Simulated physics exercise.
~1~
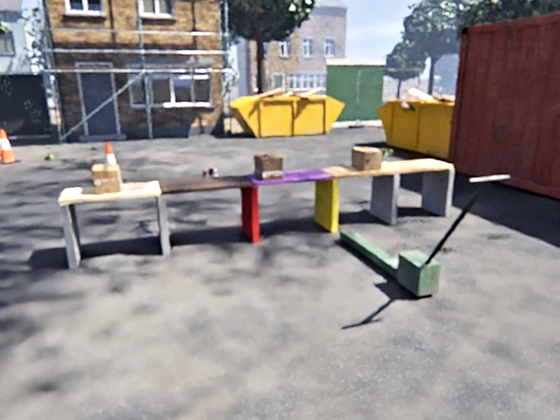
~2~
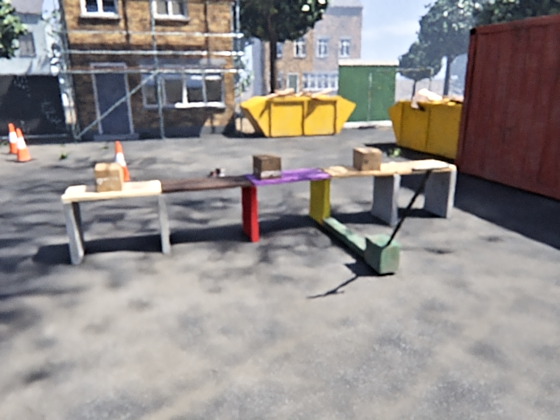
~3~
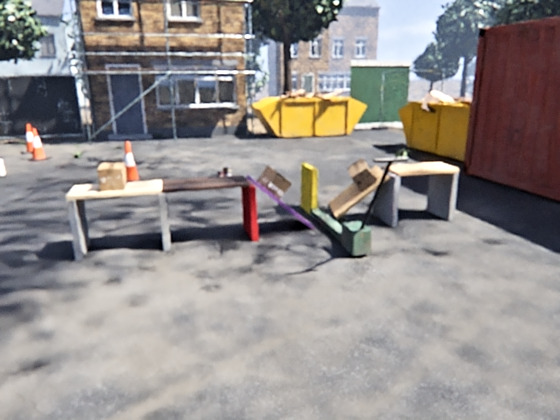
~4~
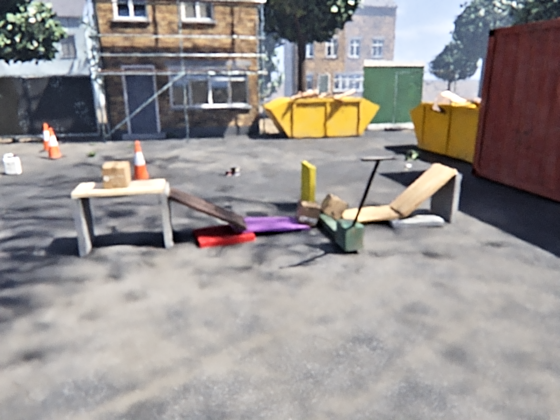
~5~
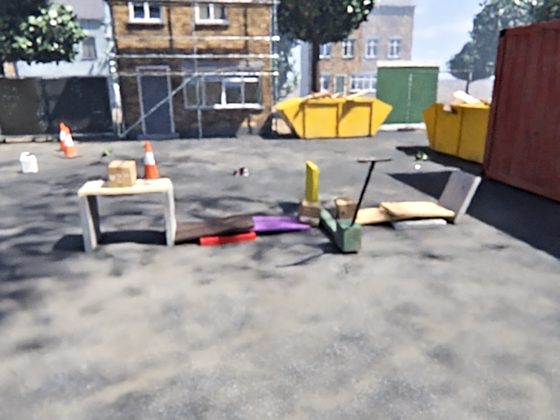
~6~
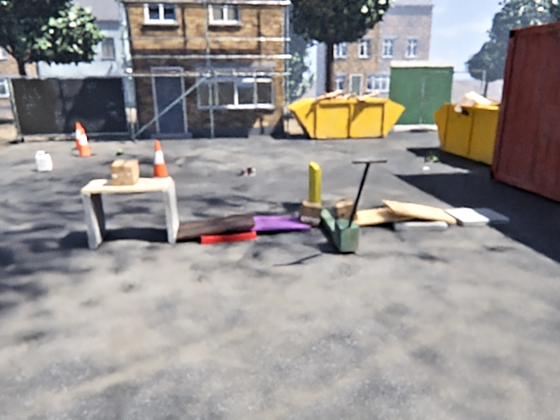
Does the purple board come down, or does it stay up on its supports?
The purple board comes down. It tips into the gap once the yellow upright is pushed away, and it ends up lying low near the fallen red upright.
The clip opens on a row of boards laid end to end across upright blocks in a paved yard, with small blocks resting on top and a low green jack beside the yellow upright. The jack slides in at the foot of the yellow upright and pushes it back from under the boards. The purple board and its neighbour on the right tip down into the gap, carrying their small blocks along. The red upright then topples, and the dark board drops at one end before settling low. At the right, the remaining supports go over too, leaving the yellow upright standing among fallen boards and the leftmost board still up.
